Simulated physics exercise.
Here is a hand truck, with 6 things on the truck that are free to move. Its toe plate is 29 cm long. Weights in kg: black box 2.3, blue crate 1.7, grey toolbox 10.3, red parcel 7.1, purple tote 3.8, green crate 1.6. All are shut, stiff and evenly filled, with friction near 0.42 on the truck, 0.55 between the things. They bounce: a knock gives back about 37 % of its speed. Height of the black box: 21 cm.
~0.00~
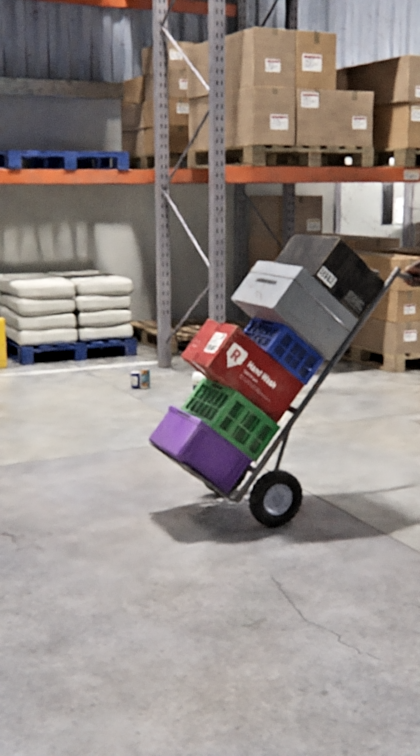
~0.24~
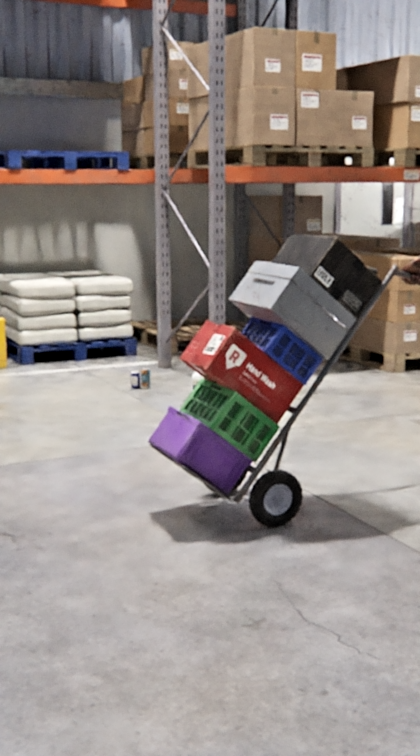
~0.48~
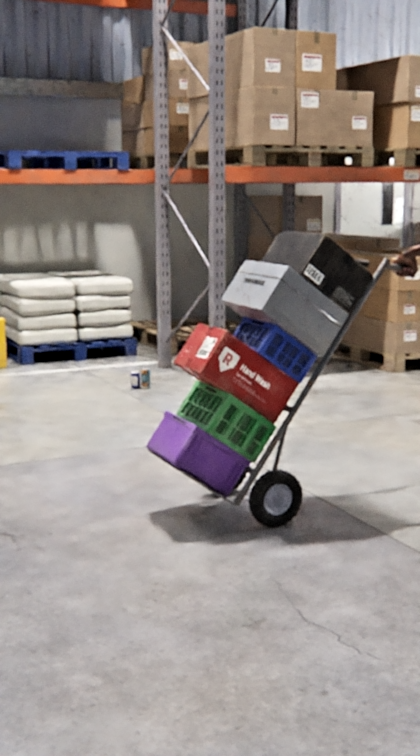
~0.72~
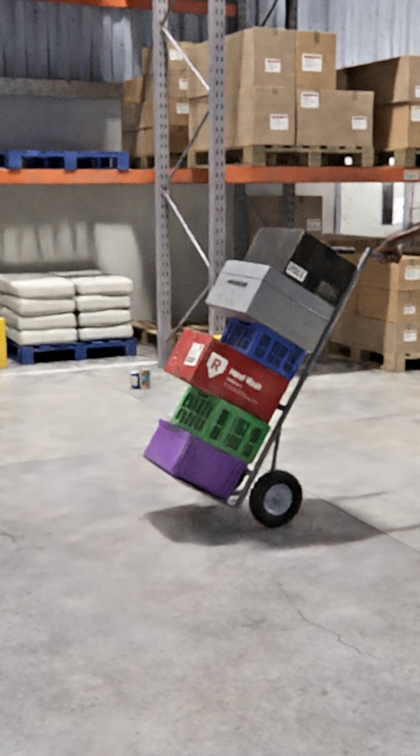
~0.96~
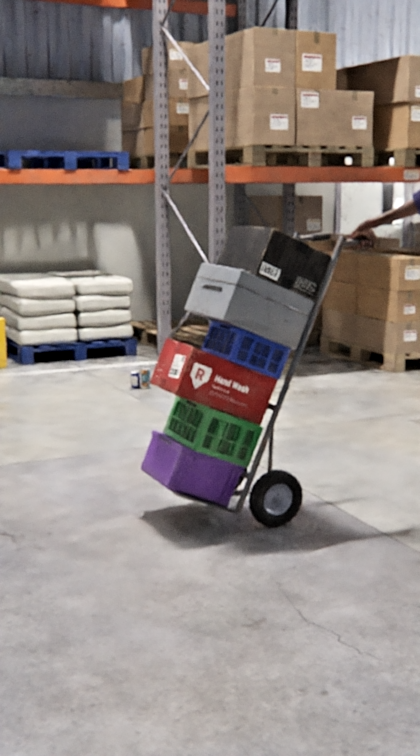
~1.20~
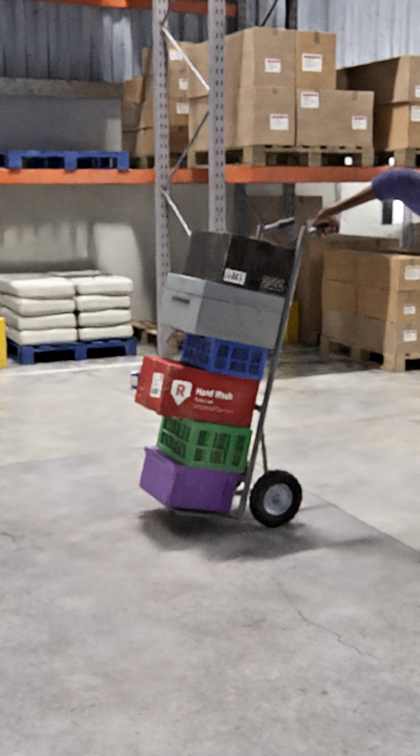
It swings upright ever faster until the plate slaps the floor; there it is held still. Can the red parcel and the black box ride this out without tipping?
The red parcel falls over, the black box falls over.
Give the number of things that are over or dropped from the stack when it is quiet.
In all, 5.
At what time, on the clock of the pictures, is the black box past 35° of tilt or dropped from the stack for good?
Near 2.1 s.
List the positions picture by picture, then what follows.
The first frame shows leaning back 40°; red parcel (242, 371); black box (326, 276).
The second frame shows leaning back 39°; purple tote (199, 451); green crate (228, 419).
The third frame shows leaning back 36°; blue crate (272, 350); grey toolbox (284, 308).
The fourth frame shows leaning back 31°; purple tote (194, 460); green crate (220, 424).
The fifth frame shows leaning back 23°; blue crate (245, 349); grey toolbox (248, 306).
The sixth frame shows leaning back 14°; red parcel (197, 391); black box (238, 263).
Around 2.00 s, truck upright; black box tipped 21° against what carries it near (102, 288); red parcel tipped 21° against what carries it near (148, 414); grey toolbox tipped 21° against what carries it.
Around 2.40 s, truck upright; black box, blue crate, grey toolbox and red parcel now dropped from the stack; green crate on its side.
Around 2.80 s, truck upright; green crate now dropped from the stack.
Finally (3.6 s), dropped from the stack and tipped over, black box, blue crate, grey toolbox, red parcel and green crate; purple tote still in place (within 10 cm). Final places as that camera would see them, red parcel near (15, 493).
